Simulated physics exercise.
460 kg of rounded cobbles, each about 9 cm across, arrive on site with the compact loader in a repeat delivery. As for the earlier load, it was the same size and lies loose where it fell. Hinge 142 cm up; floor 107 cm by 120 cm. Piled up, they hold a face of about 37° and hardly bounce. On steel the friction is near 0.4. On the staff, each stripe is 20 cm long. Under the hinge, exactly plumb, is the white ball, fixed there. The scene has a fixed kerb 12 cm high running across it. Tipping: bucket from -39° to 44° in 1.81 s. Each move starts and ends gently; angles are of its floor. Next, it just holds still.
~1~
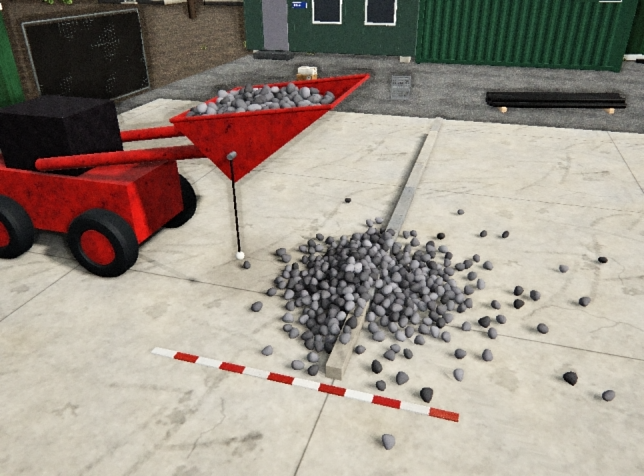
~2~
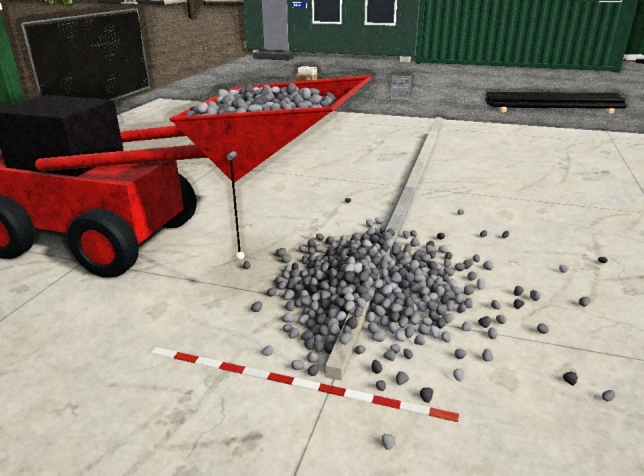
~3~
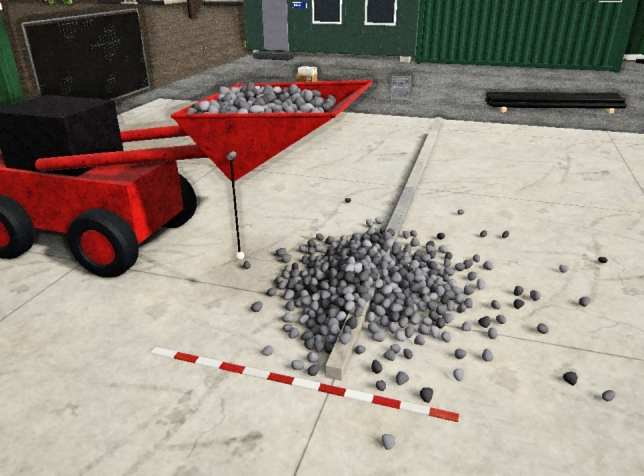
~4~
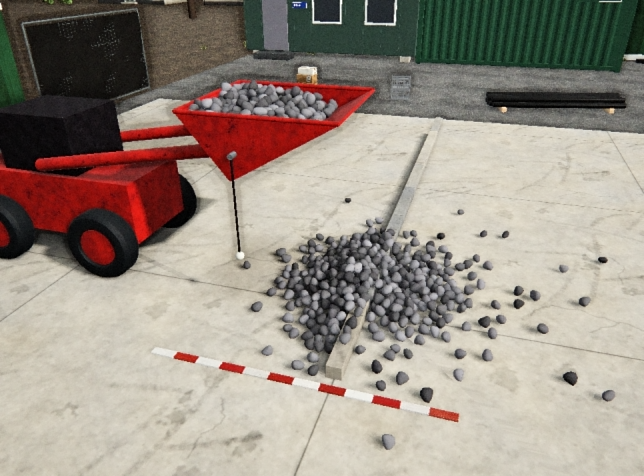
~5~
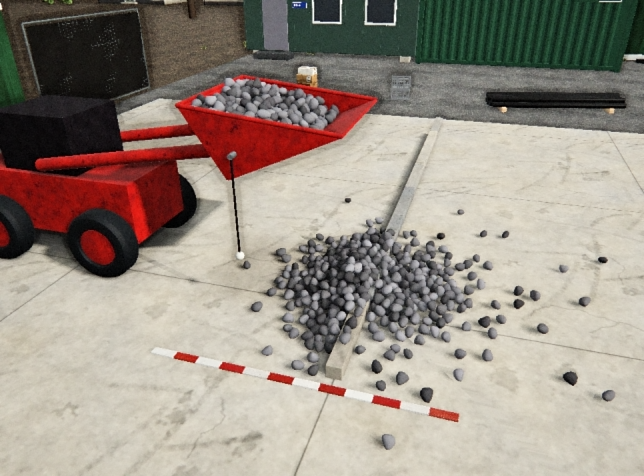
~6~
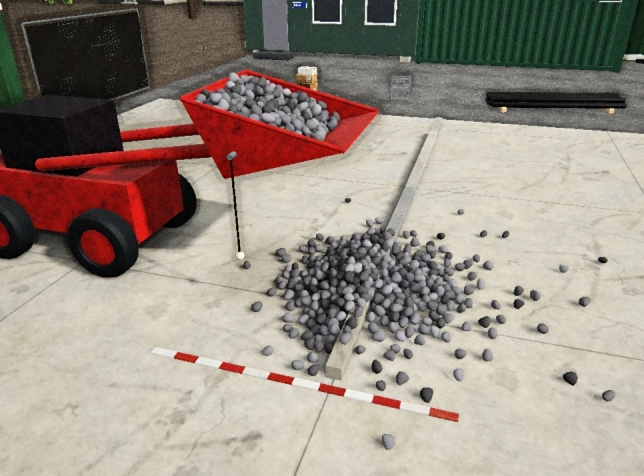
Red loader bucket heaped with grey stones tilting gradually forward, its lip lowering, beside a loose stone pile straddling a kerb.
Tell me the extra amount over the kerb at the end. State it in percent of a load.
52 per cent.
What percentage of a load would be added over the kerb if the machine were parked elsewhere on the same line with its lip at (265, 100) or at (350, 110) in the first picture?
I'd expect near 0 per cent first and near 70 per cent next.
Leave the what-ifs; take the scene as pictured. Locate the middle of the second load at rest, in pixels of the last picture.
Near (377, 273).
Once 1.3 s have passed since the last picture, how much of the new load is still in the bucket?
About 25 per cent is held.
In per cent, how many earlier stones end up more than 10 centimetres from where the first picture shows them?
The answer is about 20 per cent.
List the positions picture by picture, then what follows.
In the first frame, the bucket is at -39°, its lip at (332, 107); the top of the load is at (277, 92). The earlier load is highest near (354, 267), 25 cm above ground level, 62 % on this side of the kerb, 38 % over the kerb.
The second frame shows lip at (333, 109), floor tilted -38°, highest stones at (277, 92).
The third frame shows lip at (335, 115), floor tilted -35°, highest stones at (271, 92).
The fourth frame shows lip at (339, 125), floor tilted -30°, highest stones at (262, 90).
In the fifth frame, the bucket is at -25°, its lip at (342, 137); the top of the load is at (243, 87).
The sixth frame shows lip at (345, 151), floor tilted -18°, highest stones at (243, 83).
Then, 0.8 s after the last picture the floor is at 31°; in per cent of one load, 99 in the bucket, 63 on this side of the kerb, 38 over the kerb; the foremost stones are at (584, 319).
Then, 1.3 s after the last picture the floor is at 44°; in per cent of one load, 25 in the bucket, 120 on this side of the kerb, 55 over the kerb; the foremost stones are at (584, 319).
Then, 1.7 s after the last picture the floor is at 44°; in per cent of one load, 0 in the bucket, 119 on this side of the kerb, 81 over the kerb; the foremost stones are at (584, 319).
Then, 4.4 s after the last picture the floor is at 44°; in per cent of one load, 0 in the bucket, 110 on this side of the kerb, 90 over the kerb; the foremost stones are at (584, 319). Net gain over the kerb, 52.
